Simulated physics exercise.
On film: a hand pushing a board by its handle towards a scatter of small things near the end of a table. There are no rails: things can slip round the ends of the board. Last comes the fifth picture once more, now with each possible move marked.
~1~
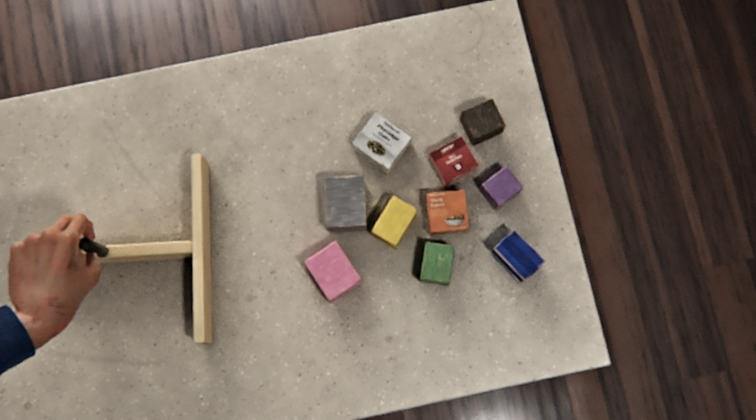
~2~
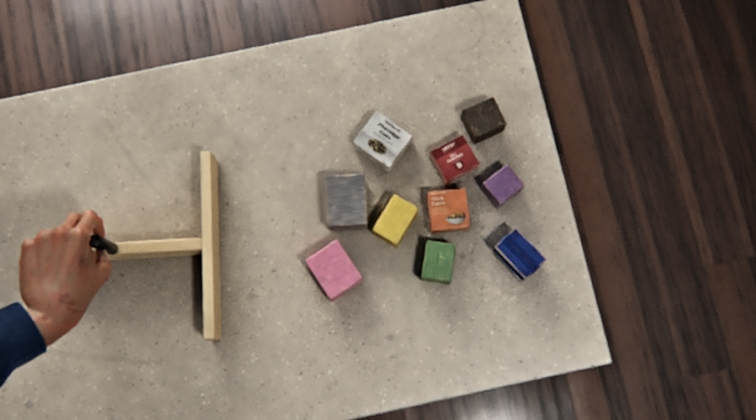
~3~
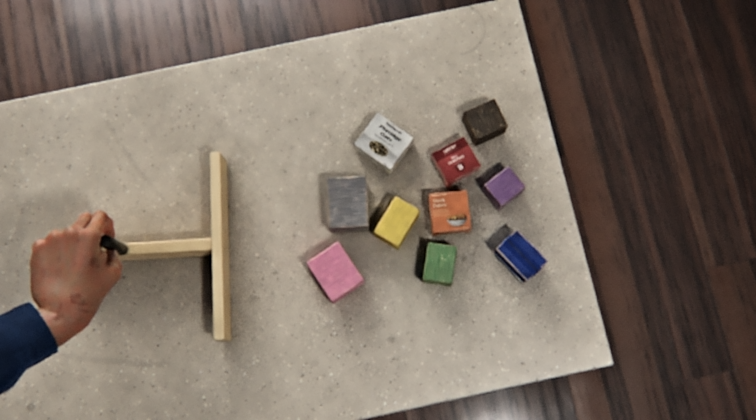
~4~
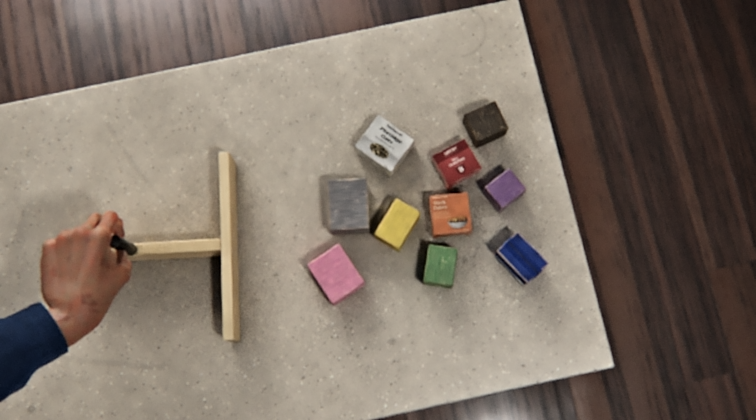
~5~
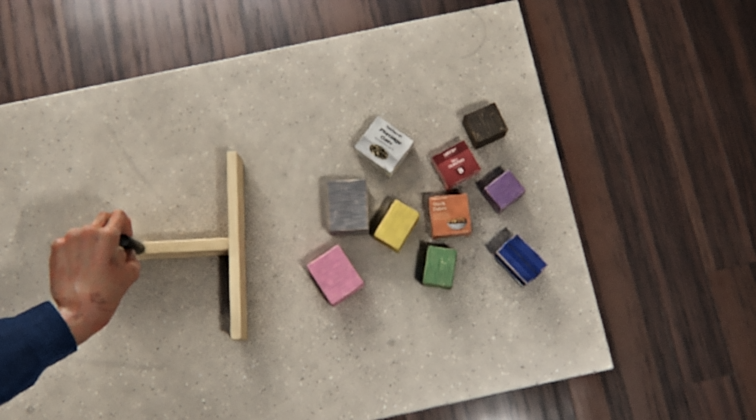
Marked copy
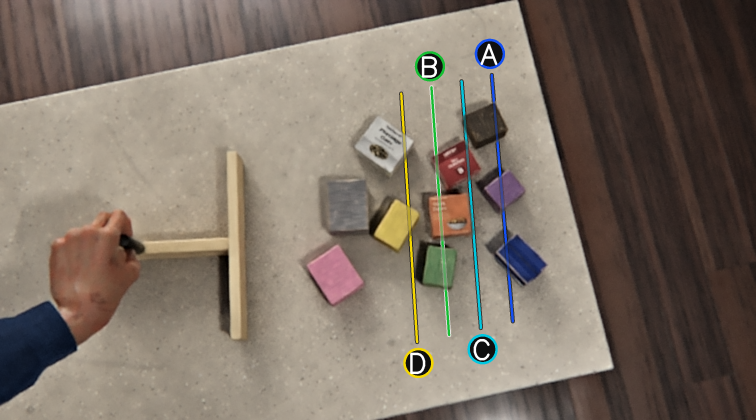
A hand slides a wooden board slowly right across a table toward scattered coloured blocks.
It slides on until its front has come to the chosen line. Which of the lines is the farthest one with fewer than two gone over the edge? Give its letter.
At C, and not beyond.
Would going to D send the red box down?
No.
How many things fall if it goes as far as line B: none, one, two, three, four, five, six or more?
In all, none.
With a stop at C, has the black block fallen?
No.
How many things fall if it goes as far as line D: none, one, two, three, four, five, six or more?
In all, none.
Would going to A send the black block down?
Yes.
On the marked copy, A at (502, 195); B at (440, 208); C at (471, 201); D at (409, 214).
Taking C. A third of the way, board (319, 225); pink block (350, 278); purple block (504, 192).
Two thirds of the way, board (405, 207); purple block (513, 188); blue box (527, 265).
When it is over, board (469, 194); purple block (547, 178); blue box (571, 276); none fallen.
As for the rest, A drops five; B is within the limit but short; D is within the limit but short.
